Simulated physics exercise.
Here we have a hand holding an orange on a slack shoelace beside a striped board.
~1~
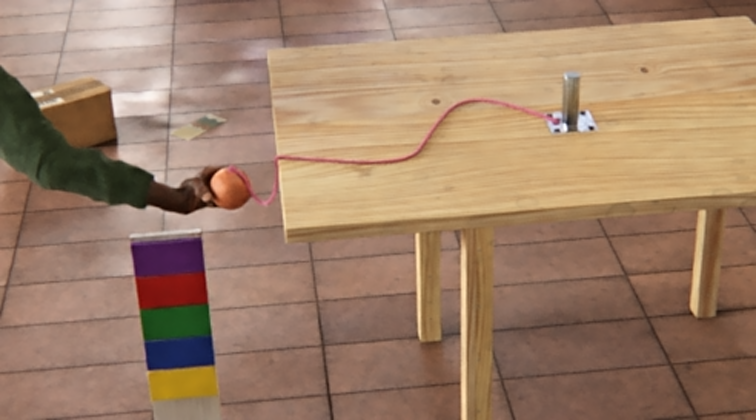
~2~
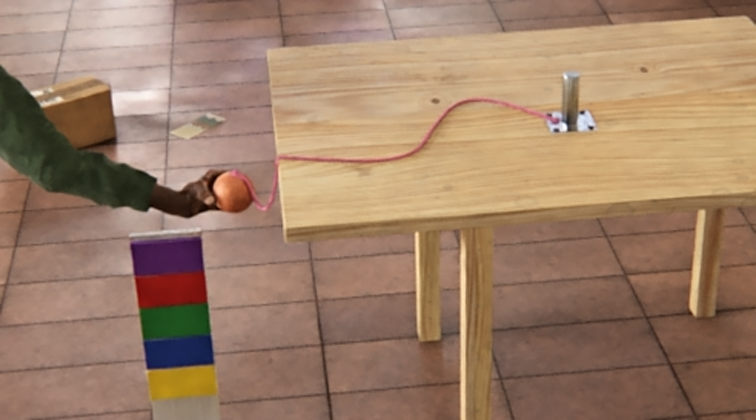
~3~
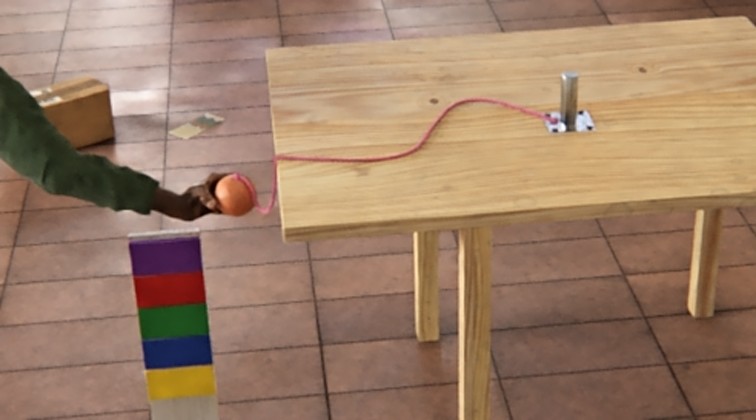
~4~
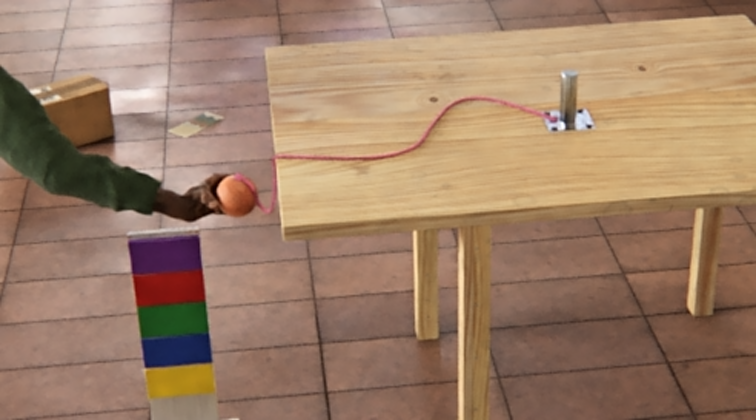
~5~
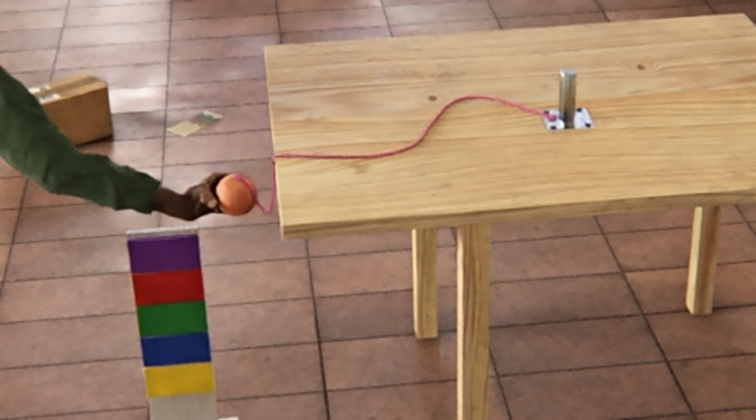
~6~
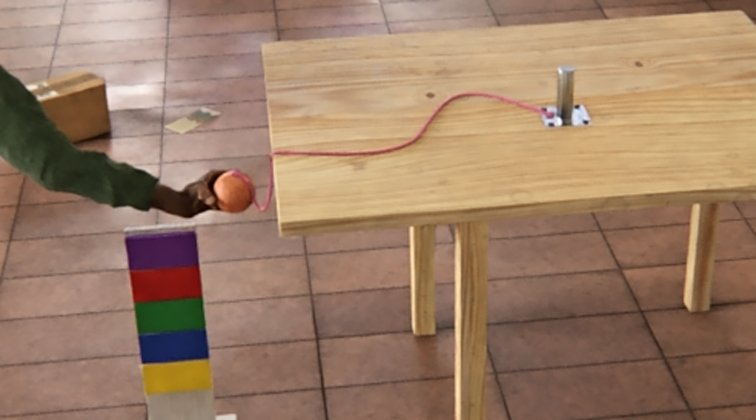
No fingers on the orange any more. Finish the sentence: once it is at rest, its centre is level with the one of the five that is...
Blue.
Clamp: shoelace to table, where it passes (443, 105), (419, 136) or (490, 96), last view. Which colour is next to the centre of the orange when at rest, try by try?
Lab note: Try 1 green; try 2 red; try 3 green.
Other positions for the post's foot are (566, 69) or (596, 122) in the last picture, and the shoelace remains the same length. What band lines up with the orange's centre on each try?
First try: Green; second try: Green.
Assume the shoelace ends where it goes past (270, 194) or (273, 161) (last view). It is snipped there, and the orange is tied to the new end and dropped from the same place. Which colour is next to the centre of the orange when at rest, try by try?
In order of the tries: Red; then purple.
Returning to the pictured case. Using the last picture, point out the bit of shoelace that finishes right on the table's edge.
Approximately at (359, 154) in the final frame.
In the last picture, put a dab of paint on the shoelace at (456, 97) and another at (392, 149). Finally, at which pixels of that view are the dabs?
End: (436, 121) and then (299, 127).
Soon after, orange near (304, 311); level with blue.
Then, orange near (274, 328); level with blue.
At rest, orange near (285, 328); level with blue. The shoelace holds its middle at blue.
